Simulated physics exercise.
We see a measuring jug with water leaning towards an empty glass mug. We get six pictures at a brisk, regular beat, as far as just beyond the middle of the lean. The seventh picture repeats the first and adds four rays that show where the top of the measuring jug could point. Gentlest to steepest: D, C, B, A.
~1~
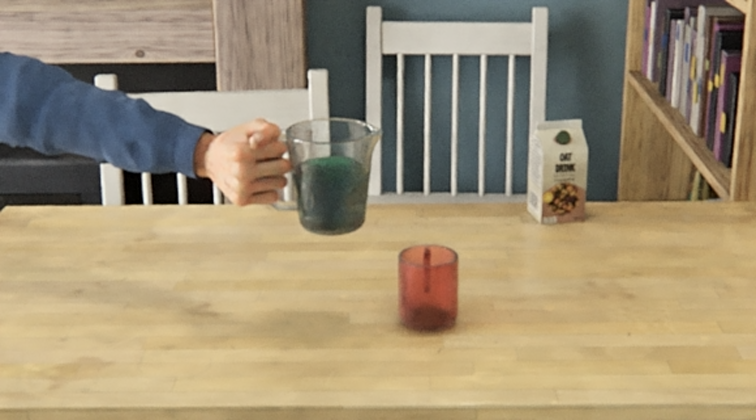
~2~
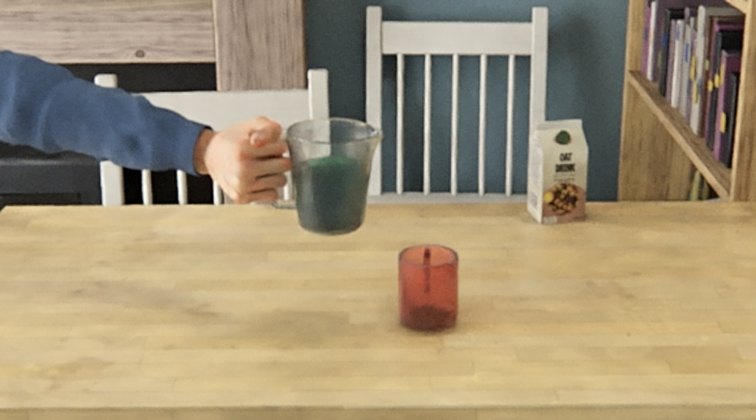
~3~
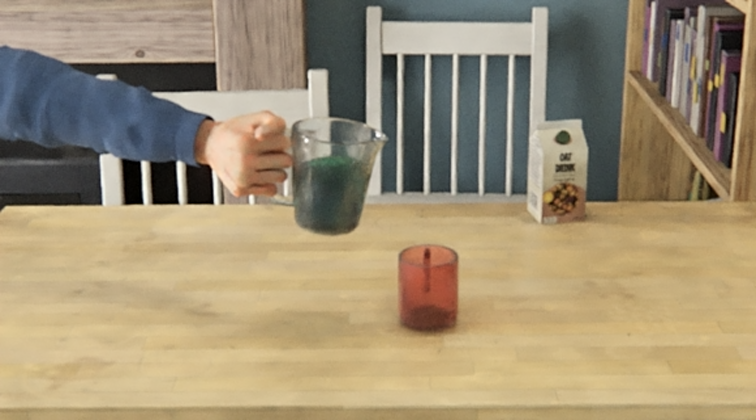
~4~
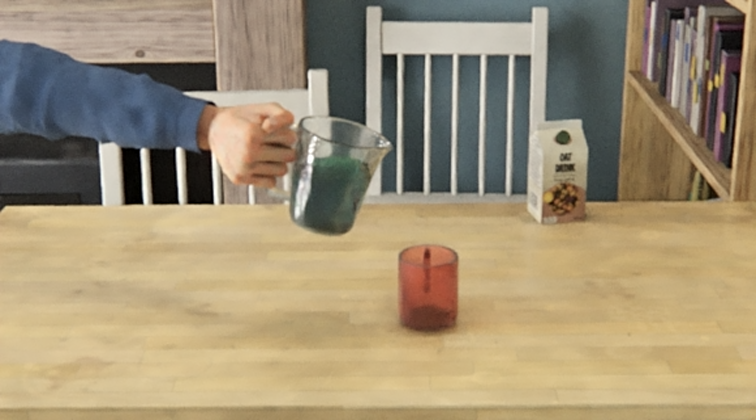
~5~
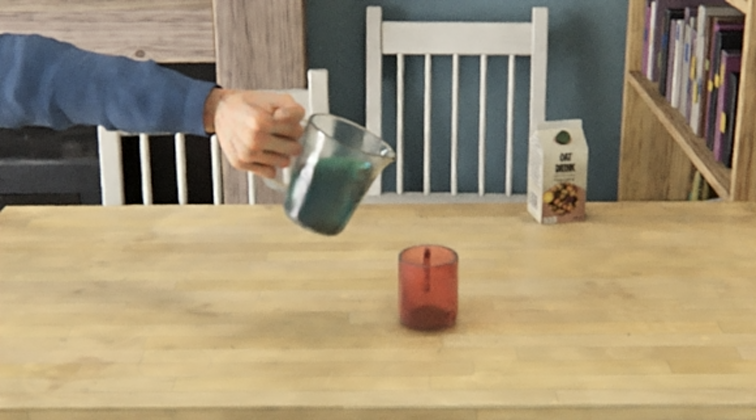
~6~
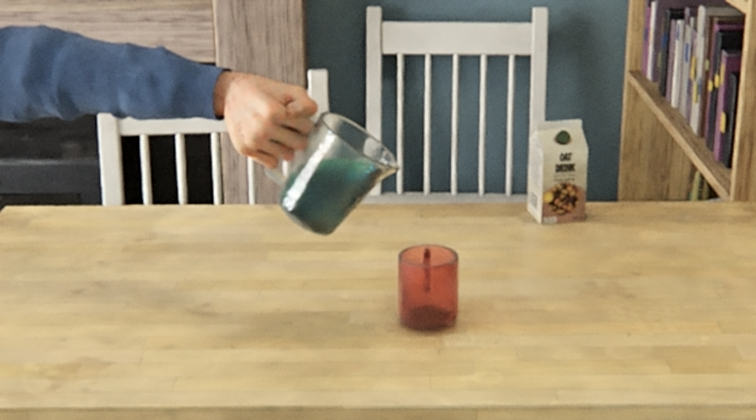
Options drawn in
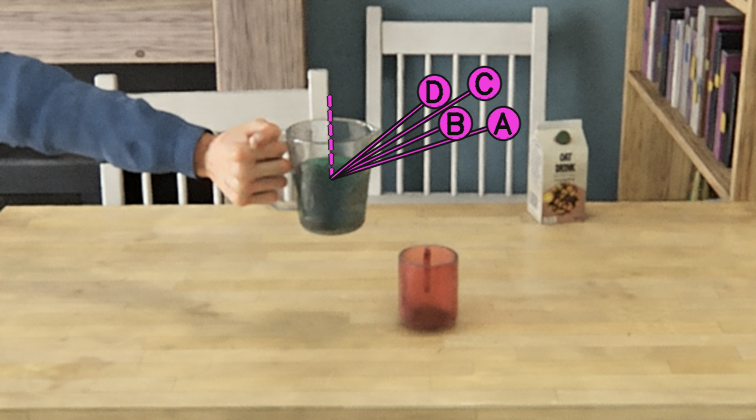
In the video, a hand in a blue sleeve holds a clear jug of blue-green liquid above a wooden table, near a red glass with a dark strip inside, then gradually tilts the jug to the right.
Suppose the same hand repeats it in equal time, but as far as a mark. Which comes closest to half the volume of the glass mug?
Take B.
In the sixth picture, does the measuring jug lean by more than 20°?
Yes, it does.
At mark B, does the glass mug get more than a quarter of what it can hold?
Yes.
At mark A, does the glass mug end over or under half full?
Over half.
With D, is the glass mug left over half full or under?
Under half.
On the marked copy, A at (487, 128); B at (438, 128); C at (469, 92); D at (422, 104).
Choosing A, the glass mug ends with about 69 % of what it can hold.
Choosing B, the glass mug ends with about 48 % of what it can hold.
Choosing C, the glass mug ends with about 28 % of what it can hold.
Choosing D, the glass mug ends with about 13 % of what it can hold.
